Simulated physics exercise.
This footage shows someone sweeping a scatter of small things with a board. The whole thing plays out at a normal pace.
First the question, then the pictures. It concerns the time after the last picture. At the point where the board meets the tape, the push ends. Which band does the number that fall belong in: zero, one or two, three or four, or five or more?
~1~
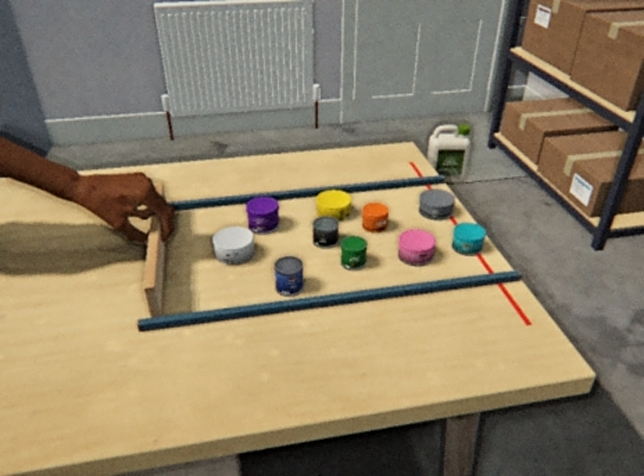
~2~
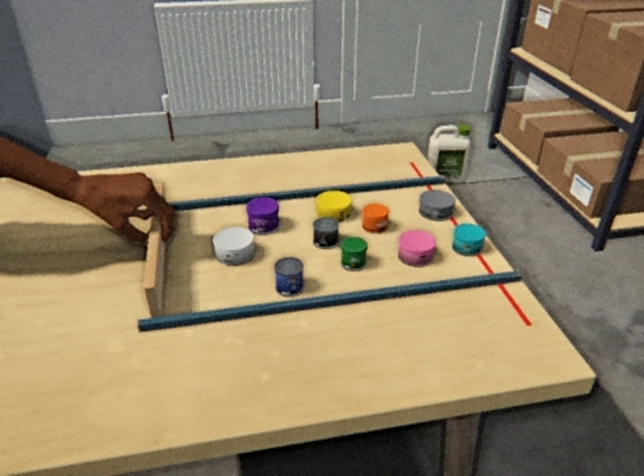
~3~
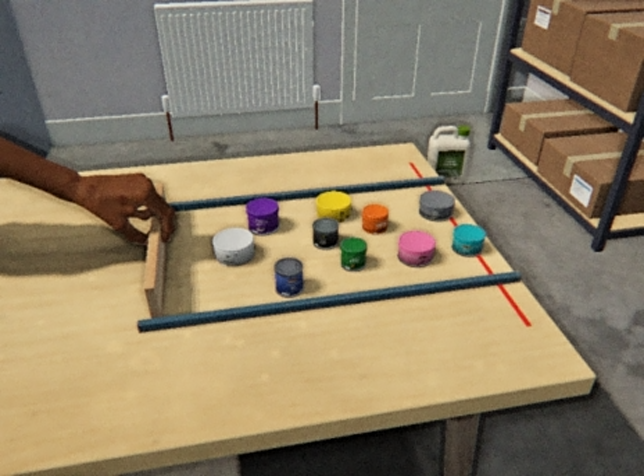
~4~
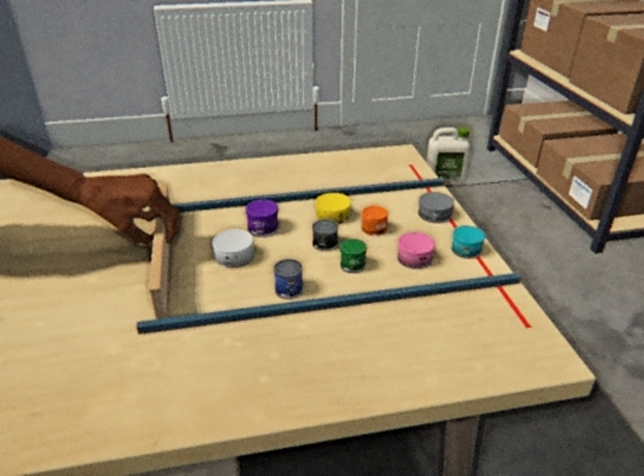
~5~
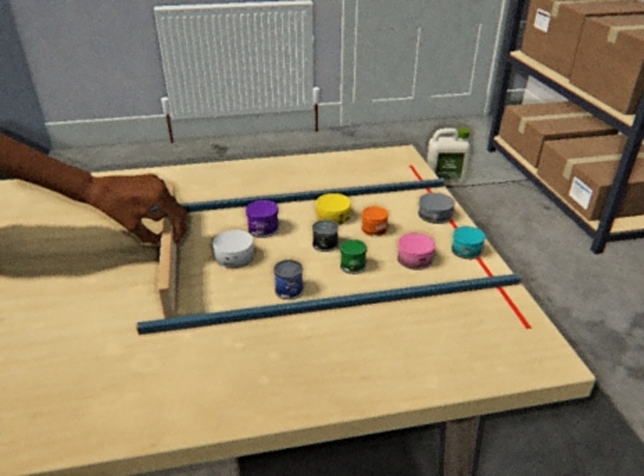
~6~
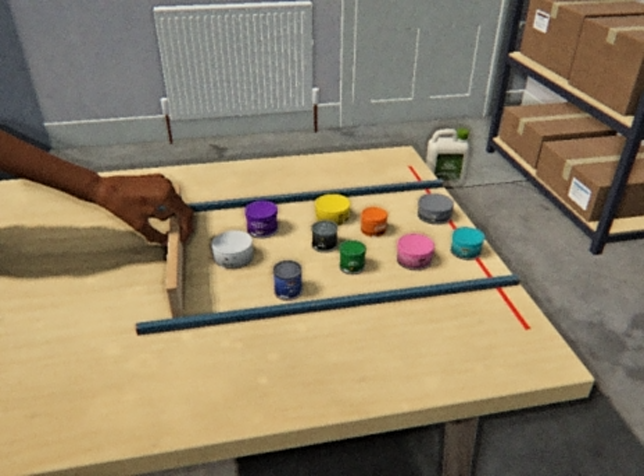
It belongs in the five or more band.
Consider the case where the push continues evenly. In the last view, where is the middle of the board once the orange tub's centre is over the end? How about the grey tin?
(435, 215) and (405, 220), more or less.
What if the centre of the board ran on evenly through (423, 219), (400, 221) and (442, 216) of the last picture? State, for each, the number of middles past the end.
Taking the places in turn, the counts are 2, 0 and 5.
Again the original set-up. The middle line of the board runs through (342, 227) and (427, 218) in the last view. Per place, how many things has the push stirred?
Moved so far: 7, then 10.
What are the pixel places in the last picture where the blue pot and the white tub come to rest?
For the blue pot it's (498, 256), and for the white tub it's (478, 226).
A little later, none off yet; turquoise tin at rest near (467, 243); grey tin at rest near (435, 209); pink tin at rest near (415, 252).
Next, none off yet; turquoise tin shifted about its own width near (493, 240); grey tin shifted about its own width near (469, 207); pink tin shifted about its own width near (466, 247).
When it is over, the number that fall off is five or more; down, black tin, orange tub, pink tin, grey tin and turquoise tin.
